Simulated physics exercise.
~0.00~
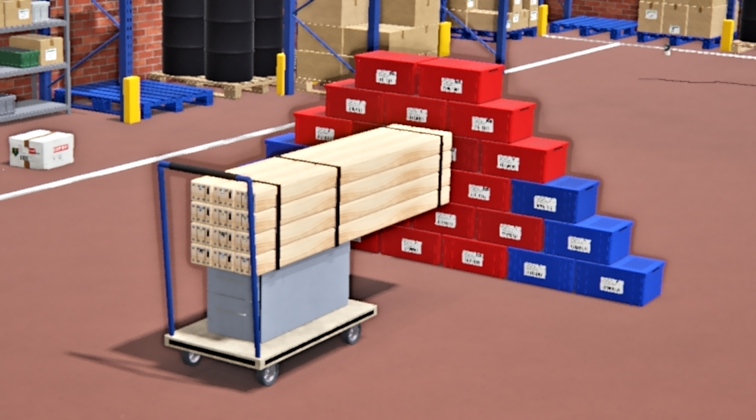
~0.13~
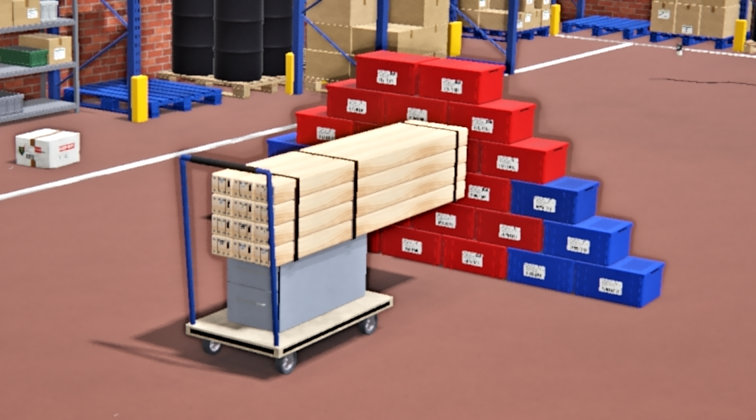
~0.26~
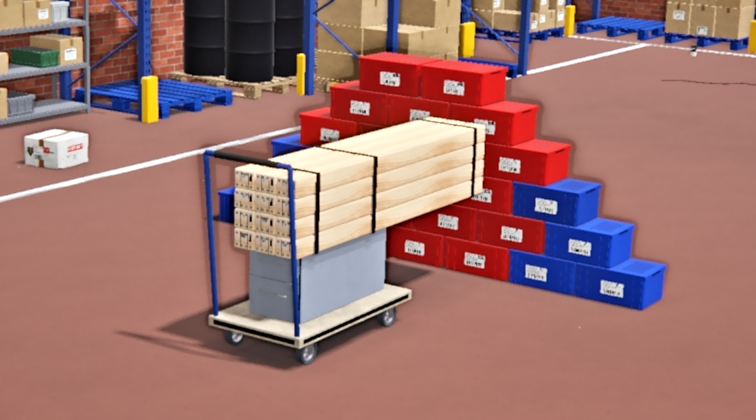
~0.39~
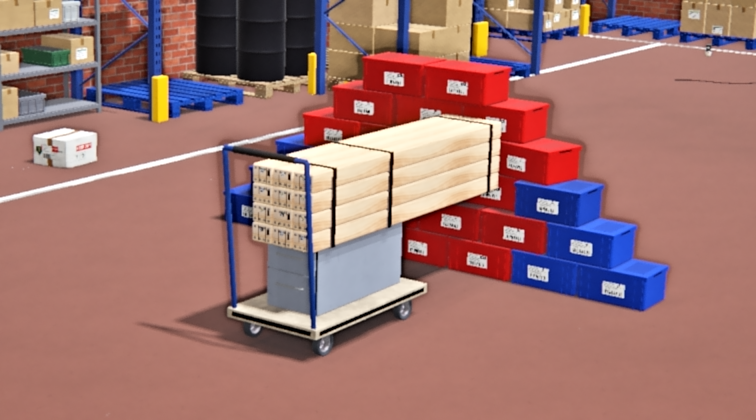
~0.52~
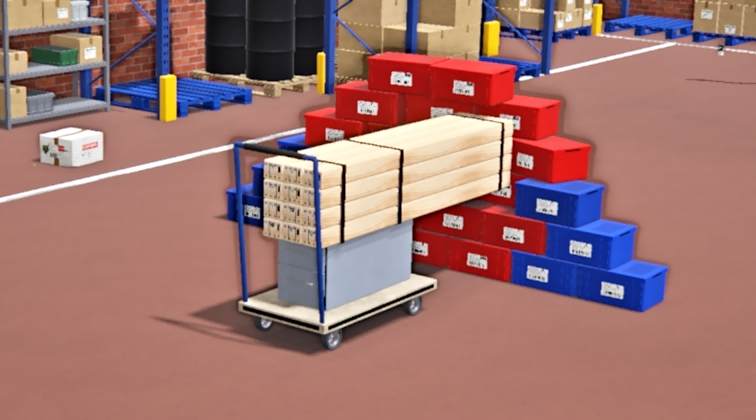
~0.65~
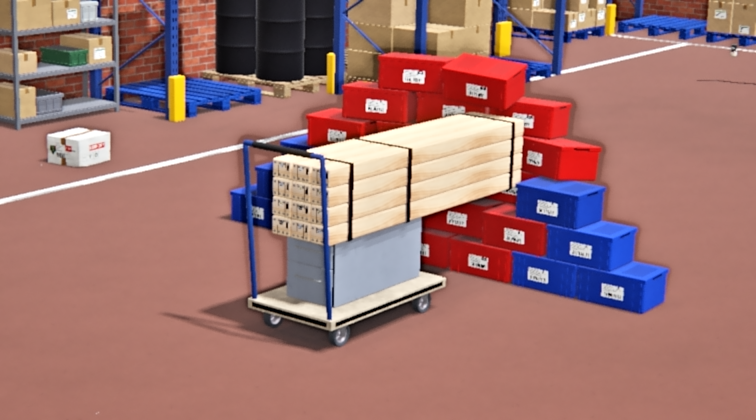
Warehouse floor, a trolley loaded with strapped timber rolling into a stepped wall of red and blue totes, shoving several and tilting a top one.
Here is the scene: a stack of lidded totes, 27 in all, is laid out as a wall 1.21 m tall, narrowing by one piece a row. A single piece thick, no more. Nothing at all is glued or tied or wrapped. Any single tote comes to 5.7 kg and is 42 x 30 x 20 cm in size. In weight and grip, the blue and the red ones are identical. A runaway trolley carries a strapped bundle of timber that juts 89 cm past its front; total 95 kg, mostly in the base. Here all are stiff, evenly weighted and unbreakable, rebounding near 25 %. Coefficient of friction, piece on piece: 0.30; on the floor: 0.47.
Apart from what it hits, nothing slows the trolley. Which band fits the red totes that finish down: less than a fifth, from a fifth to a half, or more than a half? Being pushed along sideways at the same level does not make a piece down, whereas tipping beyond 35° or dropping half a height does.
More than a half.
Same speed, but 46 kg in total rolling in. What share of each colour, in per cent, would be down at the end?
In that case blue comes to 0 and red to 0 percent.
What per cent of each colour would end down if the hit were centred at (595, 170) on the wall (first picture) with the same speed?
The blue ones would be 10 per cent down and the red ones 0 per cent.
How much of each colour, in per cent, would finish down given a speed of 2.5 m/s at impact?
Share down, in per cent: Blue 0, red 50.
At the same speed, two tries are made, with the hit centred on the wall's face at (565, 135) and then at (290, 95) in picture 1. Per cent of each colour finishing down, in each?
You'd get blue at 0 followed by 0, and red at 10 followed by 20 percent.
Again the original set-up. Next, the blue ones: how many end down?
For blue, the number down is 0.
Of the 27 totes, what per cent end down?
I'd put it at roughly 40 per cent of them.
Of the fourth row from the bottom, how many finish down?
3, all told.
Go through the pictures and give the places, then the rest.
In the first picture (we follow the side turned to the camera; the camera moves round a little), load (446, 156) 45 cm short of the wall; top red tote (448, 84); no piece has moved.
The second picture shows load (462, 151) 26 cm short of the wall; top red tote (448, 85).
The third picture shows load (480, 147) 8 cm short of the wall; top red tote (451, 86).
The fourth picture shows load (496, 144) 8 cm into the wall's line; top red tote (454, 86); 6 stirred so far.
The fifth picture shows load (507, 142) 19 cm into the wall's line; top red tote (460, 87) displaced 6 cm; 10 stirred so far.
The sixth picture shows load (518, 141) 27 cm into the wall's line; top red tote (473, 90) tipped 11°; 11 stirred so far.
Around 0.96 s, load 43 cm past the wall's line, still rolling; 4 of the 19 red totes down (4 of 27 in all colours); top red tote tipped 21°, 8 cm lower.
Around 1.40 s, load 62 cm past the wall's line, still rolling; 11 of the 19 red totes down (11 of 27 in all colours); top red tote on its side.
Finally (2.8 s), load 90 cm past the wall's line, stopped; 11 of the 19 red totes down (11 of 27 in all colours); top red tote upside down; top blue tote unmoved. That is 58 per cent. Seen by the last camera, middles, top red tote near (590, 221), top blue tote near (320, 158).
